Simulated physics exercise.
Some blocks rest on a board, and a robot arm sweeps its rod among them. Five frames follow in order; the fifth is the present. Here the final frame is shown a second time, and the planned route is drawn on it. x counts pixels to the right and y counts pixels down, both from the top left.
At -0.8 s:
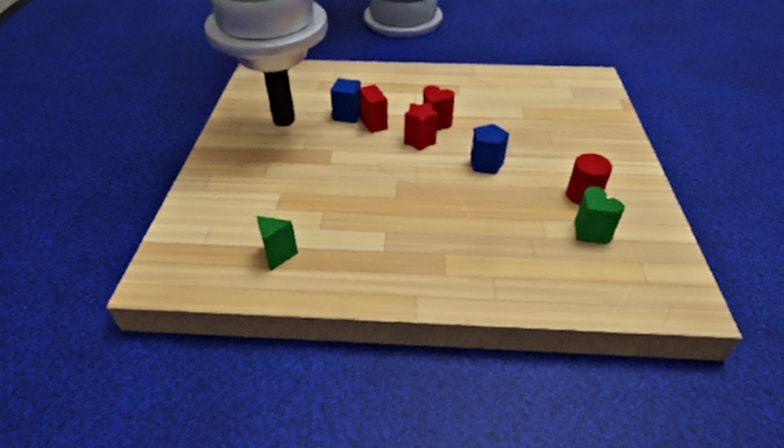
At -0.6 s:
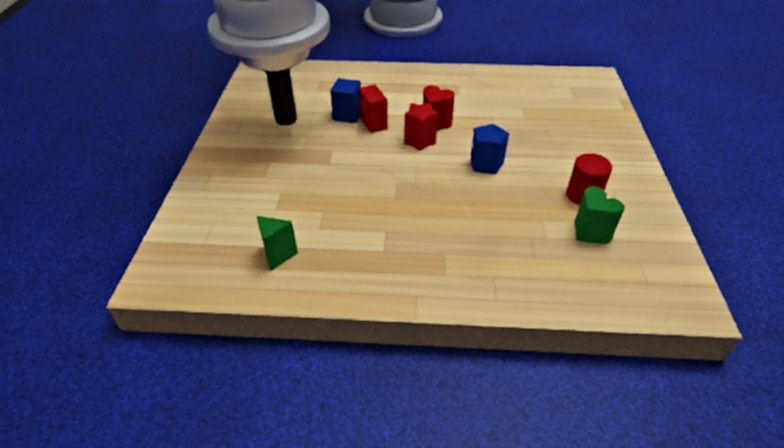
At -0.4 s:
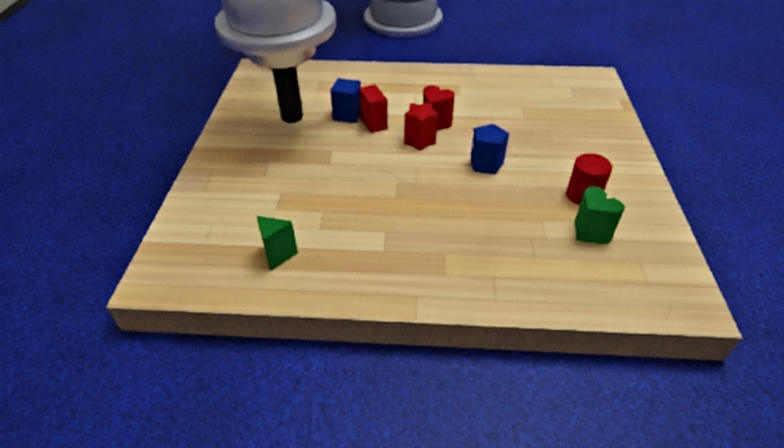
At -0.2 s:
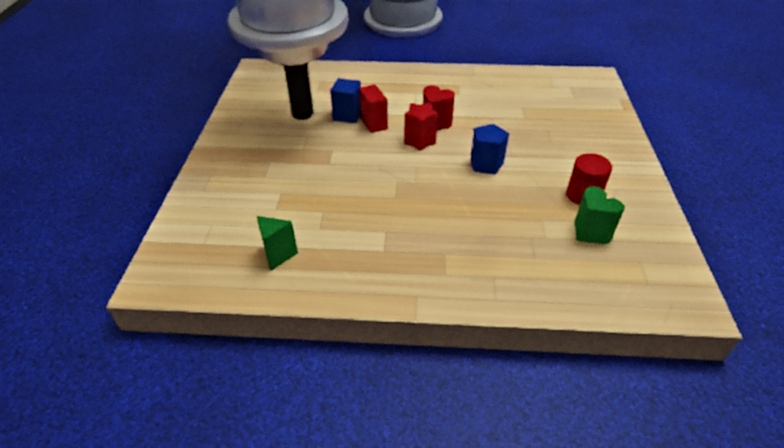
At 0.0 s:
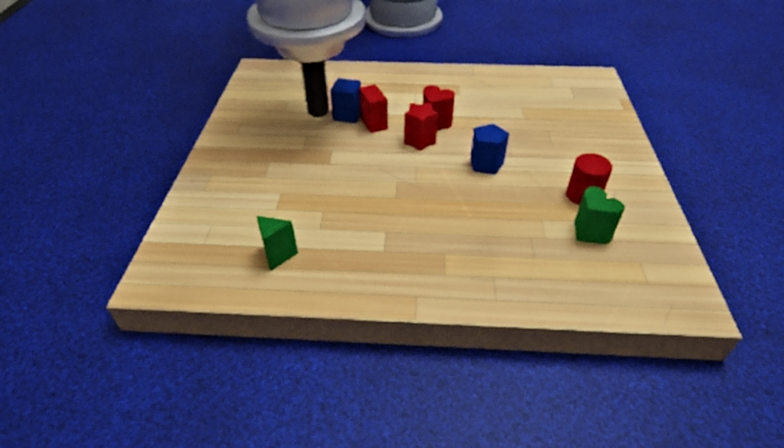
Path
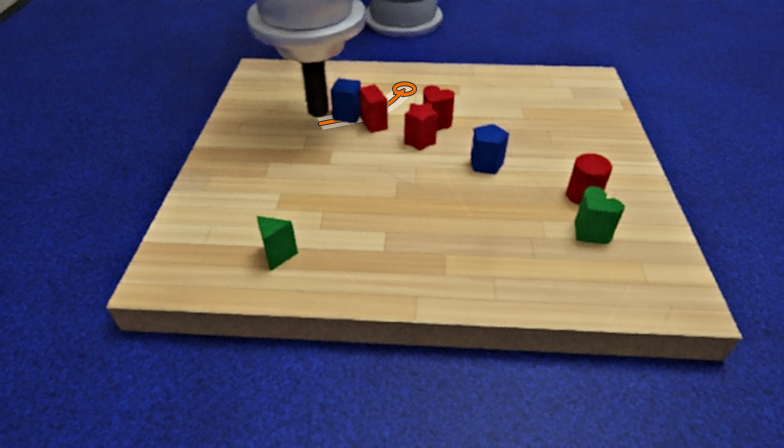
A robot arm slides its black rod slowly right toward the still blue four-sided block.
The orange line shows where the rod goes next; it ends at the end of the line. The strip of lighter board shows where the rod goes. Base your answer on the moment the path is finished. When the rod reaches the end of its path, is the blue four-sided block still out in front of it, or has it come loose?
It sits in front of the rod.
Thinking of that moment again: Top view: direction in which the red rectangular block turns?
It twists clockwise.
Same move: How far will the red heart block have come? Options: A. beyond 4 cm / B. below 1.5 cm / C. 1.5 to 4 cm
Correct choice: B.
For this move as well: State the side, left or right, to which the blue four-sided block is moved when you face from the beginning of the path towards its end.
Moves left.
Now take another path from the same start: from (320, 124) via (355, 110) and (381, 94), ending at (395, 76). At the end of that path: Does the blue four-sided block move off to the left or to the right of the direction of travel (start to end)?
Moves right.
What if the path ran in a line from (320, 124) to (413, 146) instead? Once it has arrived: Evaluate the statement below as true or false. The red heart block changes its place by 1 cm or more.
False - the claim does not hold.
Path on the board, from (320, 124) by way of (356, 117) and (386, 105) to (405, 89).
The first path, step by step. One third of the way, rod at (356, 105); blue four-sided block at (375, 76), turned 25° anticlockwise; red rectangular block at (384, 91), turned 60° clockwise.
Two thirds of the way, rod at (387, 93); blue four-sided block at (393, 64), turned 85° anticlockwise; red rectangular block at (385, 91), turned 65° clockwise.
At the end, rod at (405, 78); blue four-sided block at (402, 49), turned 120° anticlockwise; red rectangular block at (385, 91), turned 65° clockwise; red heart block in place.
